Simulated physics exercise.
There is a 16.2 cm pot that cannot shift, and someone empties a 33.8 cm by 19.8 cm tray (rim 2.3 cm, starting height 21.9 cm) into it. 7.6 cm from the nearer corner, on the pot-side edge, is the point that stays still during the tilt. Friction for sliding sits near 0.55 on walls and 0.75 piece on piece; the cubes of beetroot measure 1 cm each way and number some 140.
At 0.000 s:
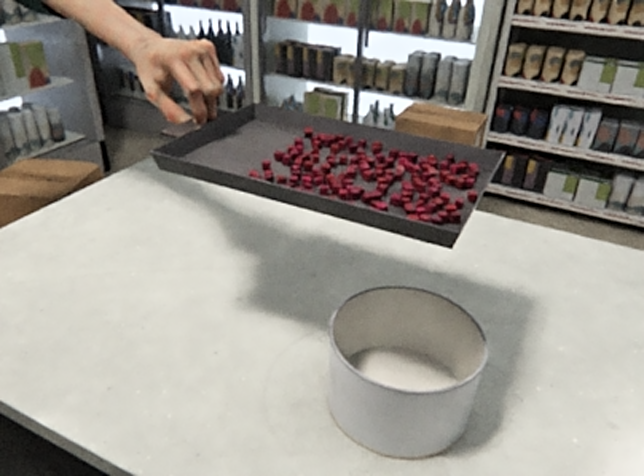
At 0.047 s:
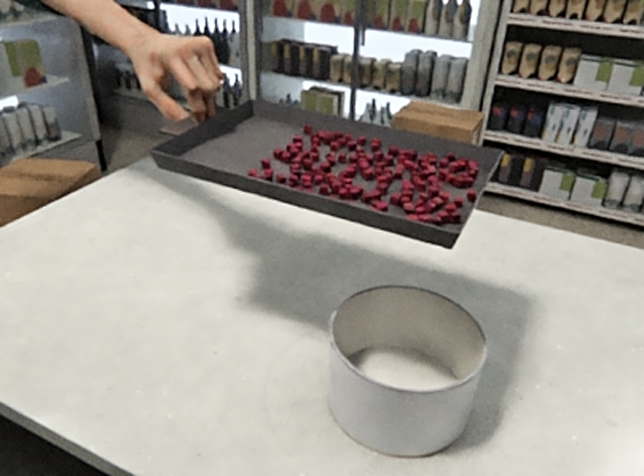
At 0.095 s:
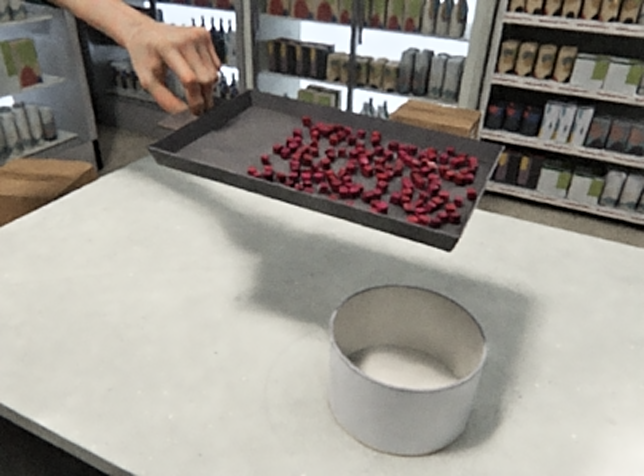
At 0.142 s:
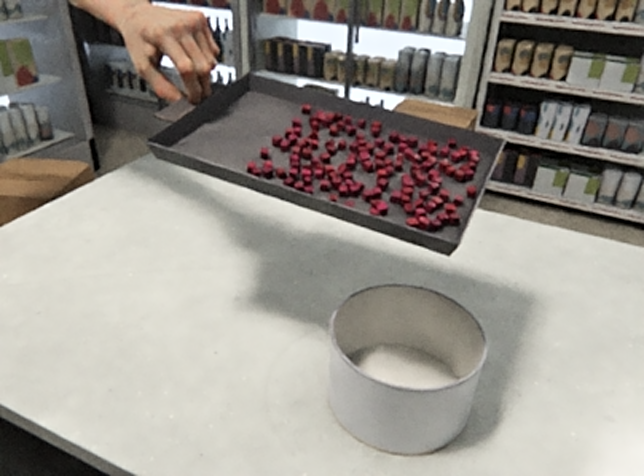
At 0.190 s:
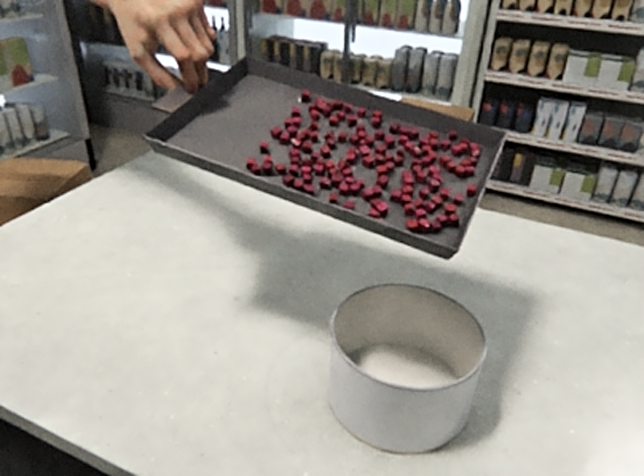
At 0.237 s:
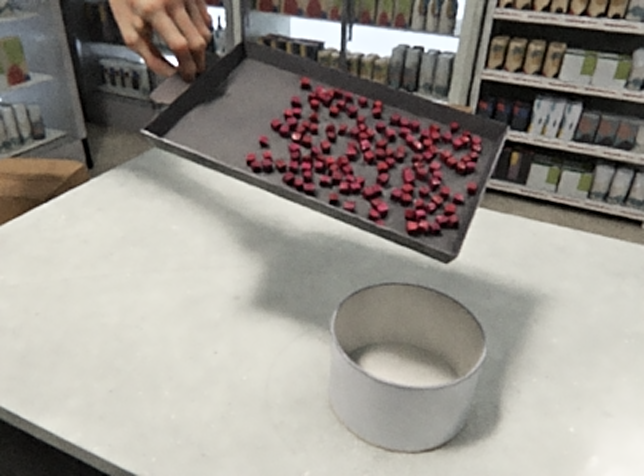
In a shop with shelves of packaged goods behind, a pale table is seen from slightly above by a camera that stays still. A dark rectangular tray scattered with deep red beetroot cubes is above the table, with a hand at its far left and a round whitish pot below right. The tray tilts gradually, its far side rising and its right front corner dipping slightly, while the cubes stay on it.
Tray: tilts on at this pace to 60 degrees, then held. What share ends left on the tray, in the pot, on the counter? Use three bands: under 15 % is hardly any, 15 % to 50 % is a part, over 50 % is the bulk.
Shares - tray: The bulk; pot: A part; counter: Hardly any.
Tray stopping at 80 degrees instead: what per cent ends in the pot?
Near 90 %, then.
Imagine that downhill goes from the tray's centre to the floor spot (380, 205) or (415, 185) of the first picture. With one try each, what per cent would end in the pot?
Roughly 25 % for the first direction, roughly 0 % for the second.
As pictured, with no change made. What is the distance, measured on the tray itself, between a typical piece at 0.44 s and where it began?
I'd say close to 1 centimetres.
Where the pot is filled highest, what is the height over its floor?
My guess is around 1.0 centimetres.
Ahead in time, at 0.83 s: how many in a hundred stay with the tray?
It's roughly 75 percent.
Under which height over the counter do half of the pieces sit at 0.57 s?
The halfway mark sits at about 24 cm.
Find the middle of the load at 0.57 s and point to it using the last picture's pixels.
Roughly pixel (386, 190).
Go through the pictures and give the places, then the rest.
Tray tilt 0 degrees, front corners at (158, 150) and (455, 227); middle of the pieces at (368, 176); pot at (407, 332), in the first frame.
Tray tilt 1 degrees, front corners at (157, 149) and (455, 228); middle of the pieces at (368, 175), in the second frame.
Tray tilt 4 degrees, front corners at (155, 146) and (455, 232), lowest corner right front; middle of the pieces at (368, 171), in the third frame.
Tray tilt 9 degrees, front corners at (153, 140) and (454, 238), lowest corner right front; middle of the pieces at (368, 167), in the fourth frame.
Tray tilt 14 degrees, front corners at (151, 134) and (454, 244), lowest corner right front; middle of the pieces at (368, 162), in the fifth frame.
Tray tilt 19 degrees, front corners at (149, 129) and (453, 249), lowest corner right front; middle of the pieces at (369, 157); pot at (408, 329). Its pace works out near 105 degrees a second, in the sixth frame.
After 0.44 s, tilt 41 degrees; the tray holds 100 %, the pot 0 %.
Then, at 0.57 s, tilt 55 degrees; the tray holds 100 %, the pot 0 %.
Then, at 0.83 s, tilt 60 degrees; the tray holds 75 %, the pot 10 %.
By 2.1 s all is still; tray 65 %, pot 30 %, counter 5 %.
